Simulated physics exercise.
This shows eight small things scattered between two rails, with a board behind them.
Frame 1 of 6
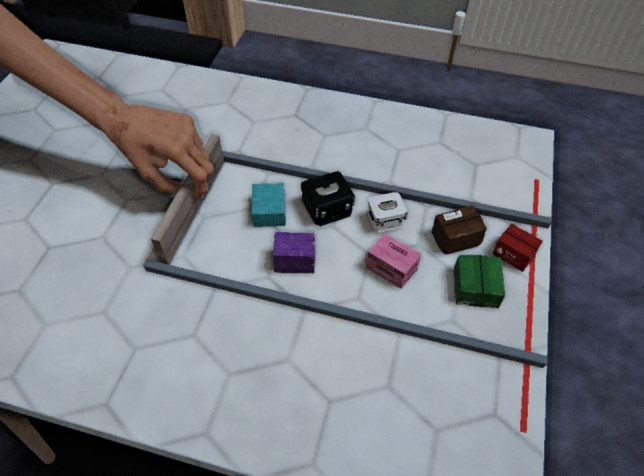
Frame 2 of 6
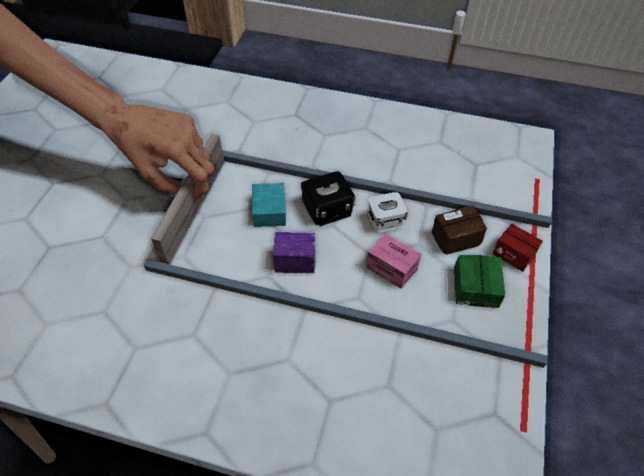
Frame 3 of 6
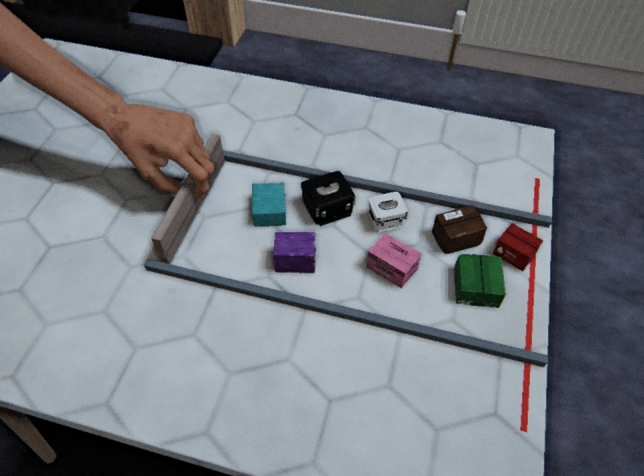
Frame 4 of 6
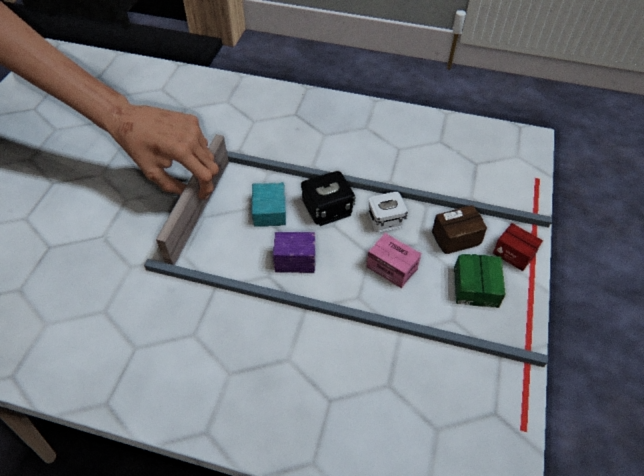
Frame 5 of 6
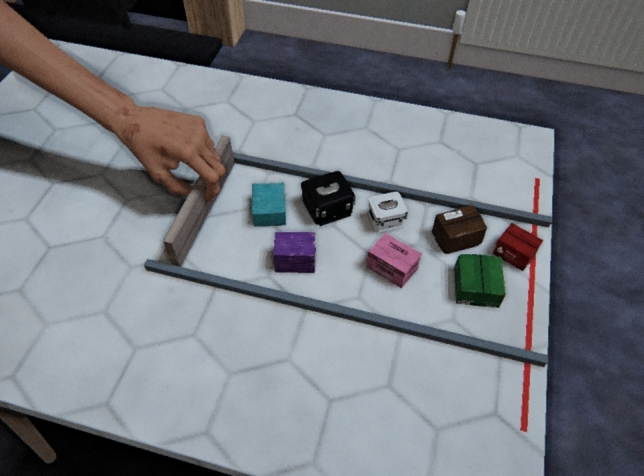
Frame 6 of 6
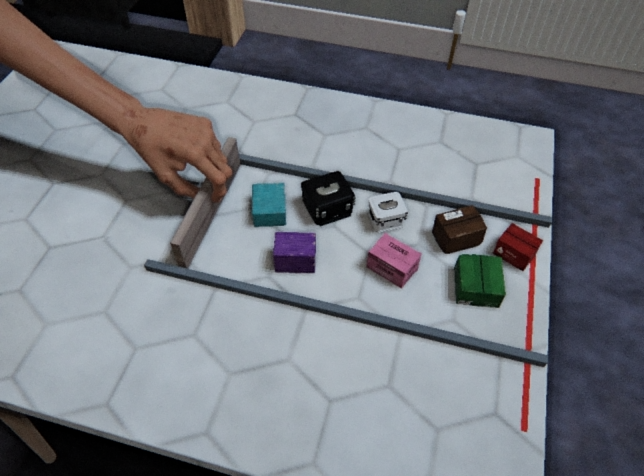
A hand slid an upright board a short way to the right between two rails on a tiled tabletop, while the eight small colourful boxes and cases in front of it stayed still.
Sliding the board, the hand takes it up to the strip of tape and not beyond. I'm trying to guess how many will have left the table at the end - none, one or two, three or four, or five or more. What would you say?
After that push five at the least come off the table.
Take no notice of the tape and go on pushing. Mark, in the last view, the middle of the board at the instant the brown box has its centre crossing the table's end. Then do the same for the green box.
Roughly at (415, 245) and roughly at (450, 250).
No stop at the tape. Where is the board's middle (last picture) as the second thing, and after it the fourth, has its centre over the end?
It sits near (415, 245), and then near (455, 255).
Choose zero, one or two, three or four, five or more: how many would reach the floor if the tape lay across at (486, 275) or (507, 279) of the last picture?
The falls would be either three or four; five or over.
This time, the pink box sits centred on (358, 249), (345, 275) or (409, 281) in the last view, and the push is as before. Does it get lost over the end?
Place by place: It is pushed off, it is pushed off, it is pushed off.
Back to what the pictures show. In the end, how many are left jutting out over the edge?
The count is 1.
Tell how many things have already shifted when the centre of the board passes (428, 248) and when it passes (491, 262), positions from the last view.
So 8, and at the other place 8.
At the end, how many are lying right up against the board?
It adds up to 1.
A little later, none off yet; red box at rest near (517, 247); green box at rest near (479, 280); brown box at rest near (459, 230).
Next, none off yet; red box tilted well over near (569, 277); green box moving near (488, 283); brown box shifted well along near (533, 241).
Later still, two off so far; red box fallen; green box tilted well over near (573, 318); brown box dropping near (507, 433).
When it is over, the number that fall off is five or more; down, purple block, black case, white case, pink box, brown box, green box and red box.
